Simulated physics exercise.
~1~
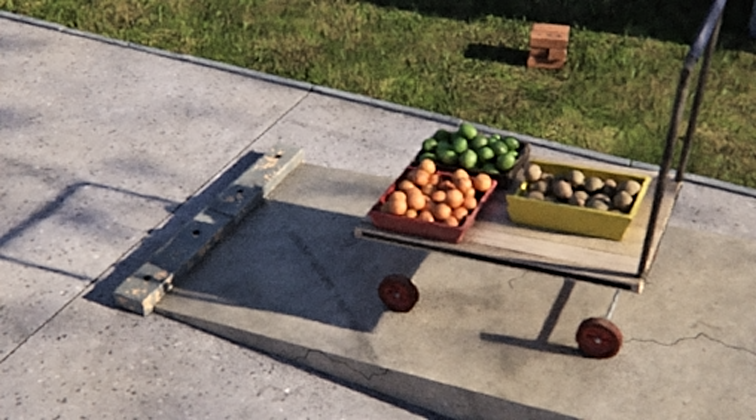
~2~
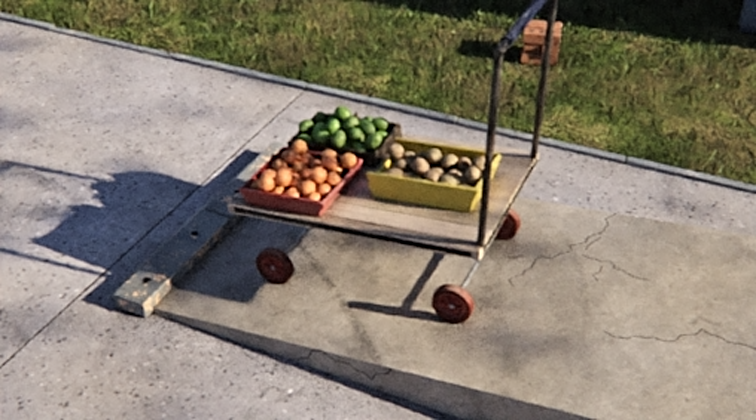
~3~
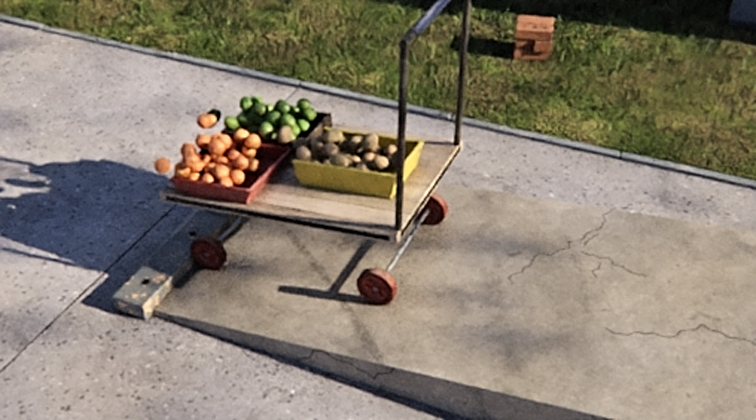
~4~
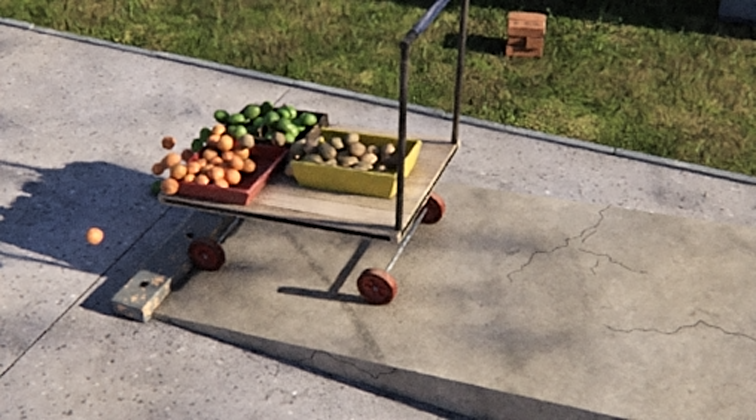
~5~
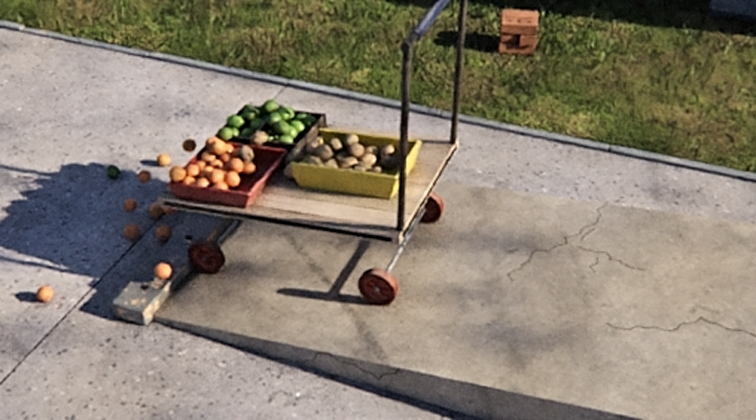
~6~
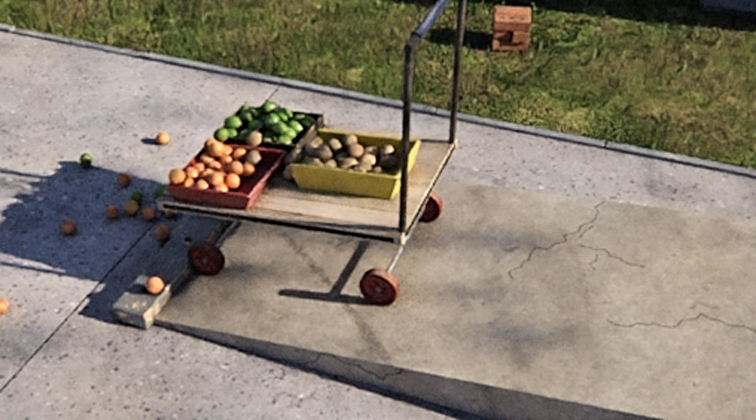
On a sunlit pavement beside some grass, a trolley carrying crates of oranges, green fruit and brown fruit rolled left and stopped at a low step, and several oranges and a little green fruit spilled over the front, ending up scattered on the concrete.
